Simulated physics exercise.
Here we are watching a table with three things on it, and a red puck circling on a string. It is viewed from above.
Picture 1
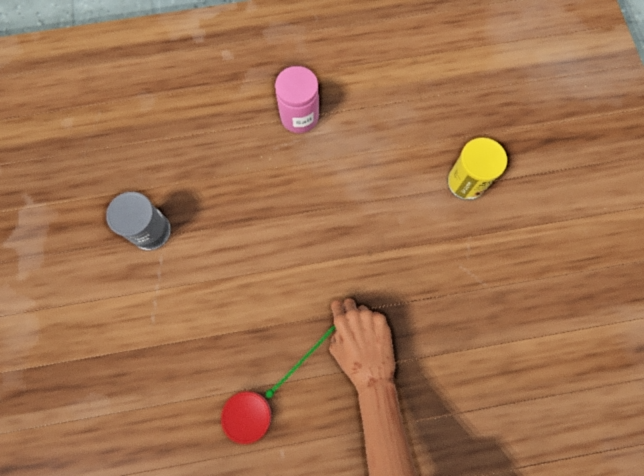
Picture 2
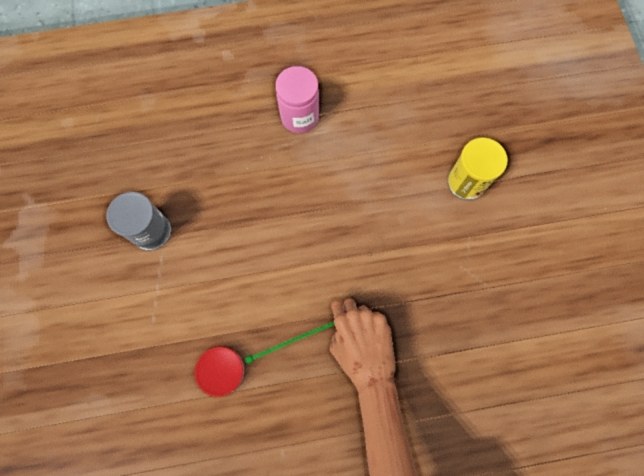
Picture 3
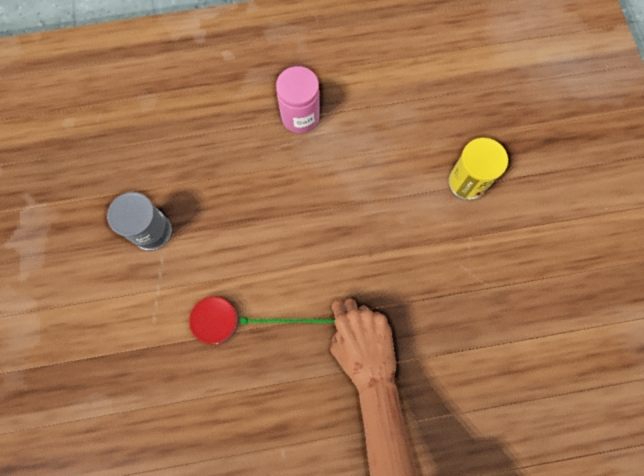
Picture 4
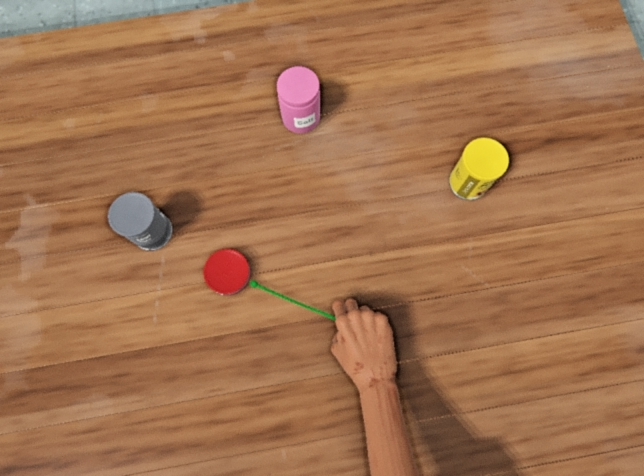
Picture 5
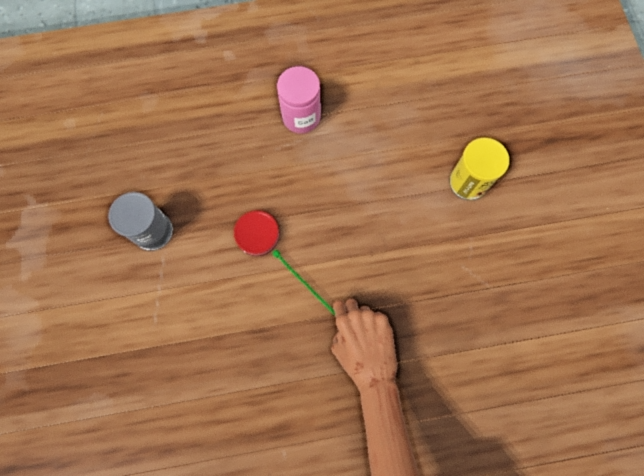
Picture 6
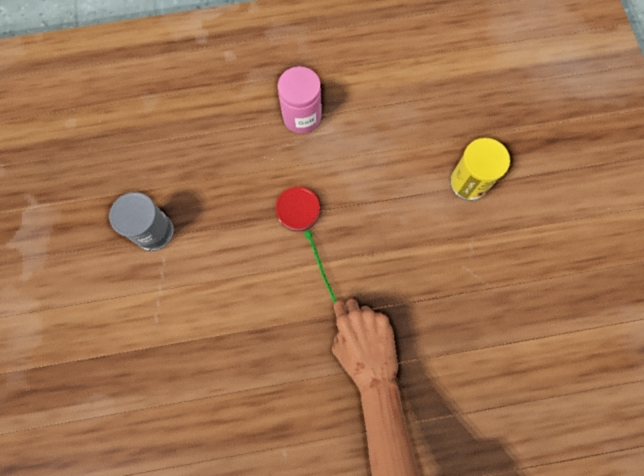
Red puck on a green string circling clockwise around a still fist on a wooden table, passing left of it, then above.
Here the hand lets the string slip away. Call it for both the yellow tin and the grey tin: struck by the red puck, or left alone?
Yellow tin: Struck; grey tin: Left alone.
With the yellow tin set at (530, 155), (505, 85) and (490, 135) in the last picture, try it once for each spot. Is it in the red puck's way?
Taking the tries in turn, it is knocked, then it is left alone, and finally it is knocked.
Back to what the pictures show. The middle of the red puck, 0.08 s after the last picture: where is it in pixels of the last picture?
At that moment it is at (385, 189).
Then, 0.08 s later than the last view, puck near (385, 189).
Then, 0.20 s later than the last view, puck near (442, 170); yellow tin pushed aside.
Finally, puck near (441, 169); yellow tin pushed aside. The yellow tin gets hit and the grey tin escapes it.
